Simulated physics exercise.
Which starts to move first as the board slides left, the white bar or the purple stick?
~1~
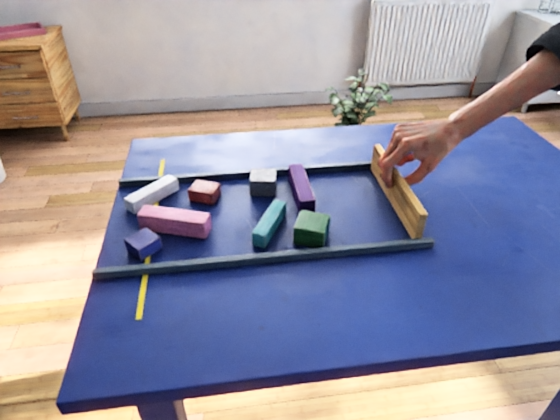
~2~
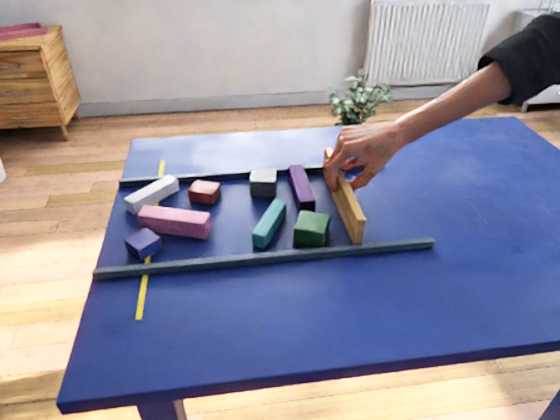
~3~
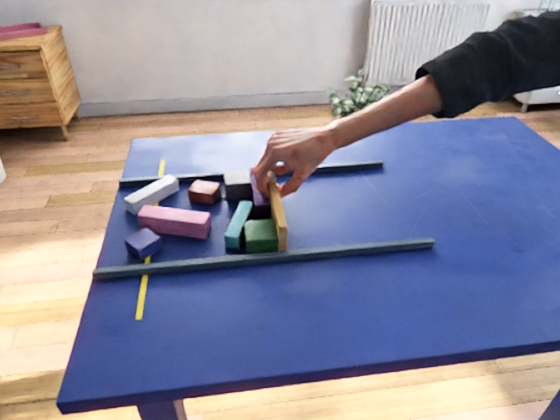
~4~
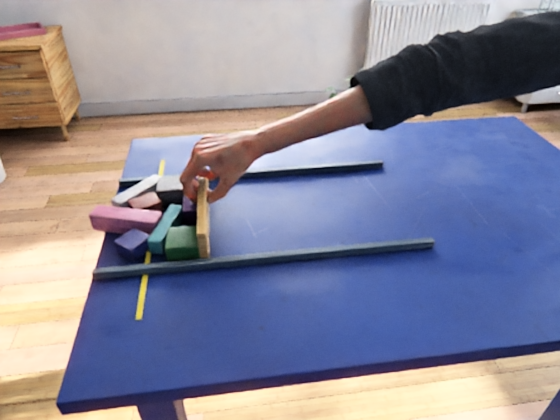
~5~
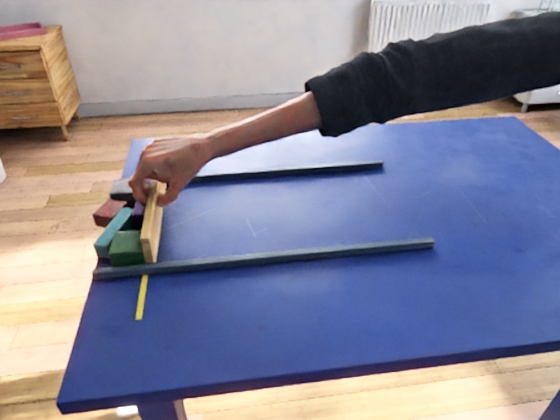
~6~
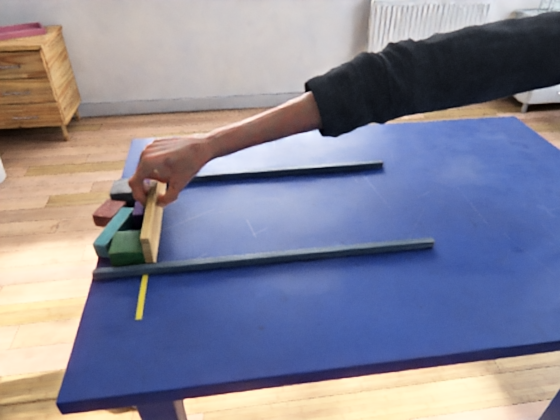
The purple stick starts to move first. The white bar is still lying in its place when the board begins pushing the stick, and it only shifts later as the blocks bunch up.
At first, a hand holds an upright wooden board between two dark rails on a blue table, with a loose group of coloured blocks lying to its left. The hand slides the board left until it reaches the purple stick and the green block, and it pushes them along with the teal bar. The blocks bunch together, and the white bar, pink bar and blue block are shoved toward the left edge. Those three go over the edge and out of sight. The board halts by the yellow tape, with the green, teal and reddish blocks still crowded at the edge.
